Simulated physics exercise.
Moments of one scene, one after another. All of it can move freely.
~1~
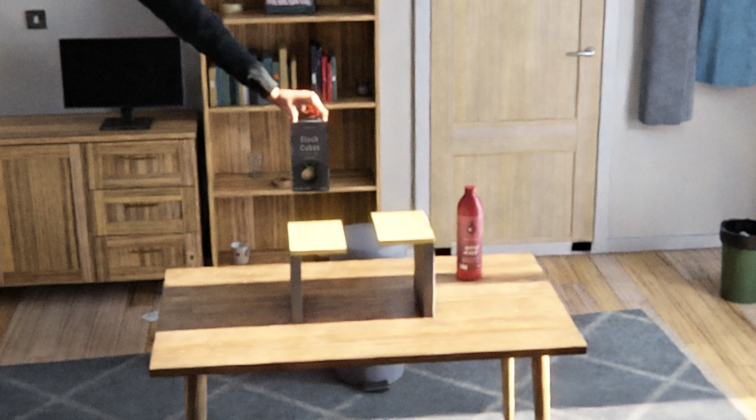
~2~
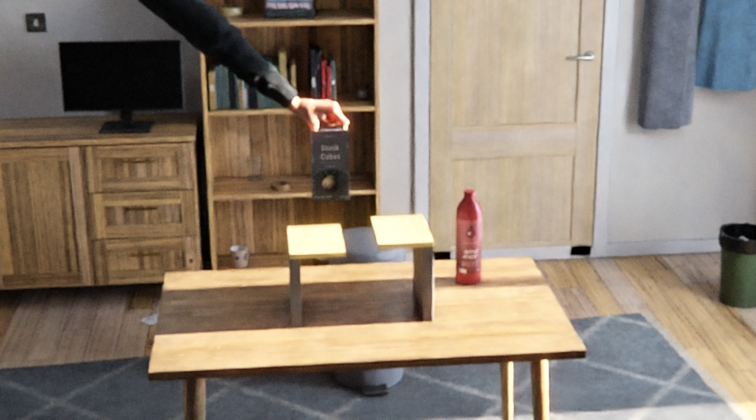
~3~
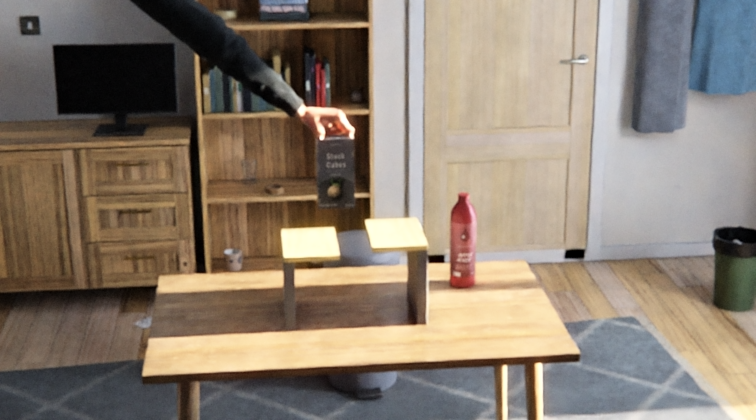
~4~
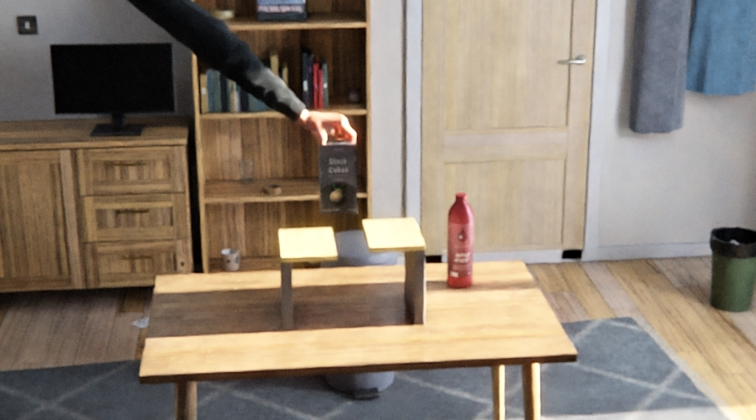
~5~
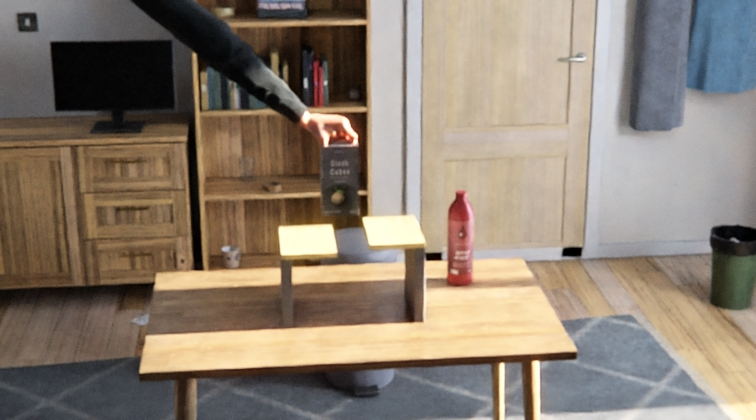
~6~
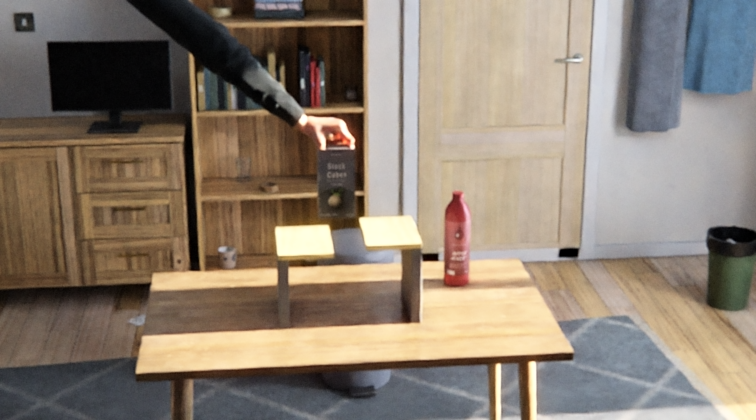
A hand carries a grey packet right and lowers it above two yellow-topped stands.
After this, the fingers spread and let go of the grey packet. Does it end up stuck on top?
Yes. Looks like it gets stuck up there at the gap.
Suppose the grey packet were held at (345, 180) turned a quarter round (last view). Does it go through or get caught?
In that case it slips past.
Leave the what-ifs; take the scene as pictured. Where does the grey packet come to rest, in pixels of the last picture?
The object ends up somewhere near (368, 213).
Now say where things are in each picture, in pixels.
On its way; grey packet (310, 155); red bottle (470, 232), in the first frame.
On its way; grey packet (330, 164); red bottle (469, 236), in the second frame.
On its way; grey packet (335, 172); red bottle (463, 239), in the third frame.
On its way; grey packet (338, 177); red bottle (460, 239), in the fourth frame.
On its way; grey packet (339, 179); red bottle (461, 237), in the fifth frame.
Poised above the slot; grey packet (336, 181); red bottle (457, 238), in the sixth frame.
Then, 0.20 s after the last picture, grey packet slid a little near (336, 198).
Then, 0.30 s after the last picture, grey packet tipped 8° from how it was near (342, 205).
Then, 0.40 s after the last picture, grey packet tipped 30° from how it was near (354, 211).
Then, 0.60 s after the last picture, grey packet on its side near (364, 213).
At rest, tipped over on the stand or table, grey packet; red bottle in place. Seen from the same camera at the end, grey packet near (368, 213). The packet lodges.
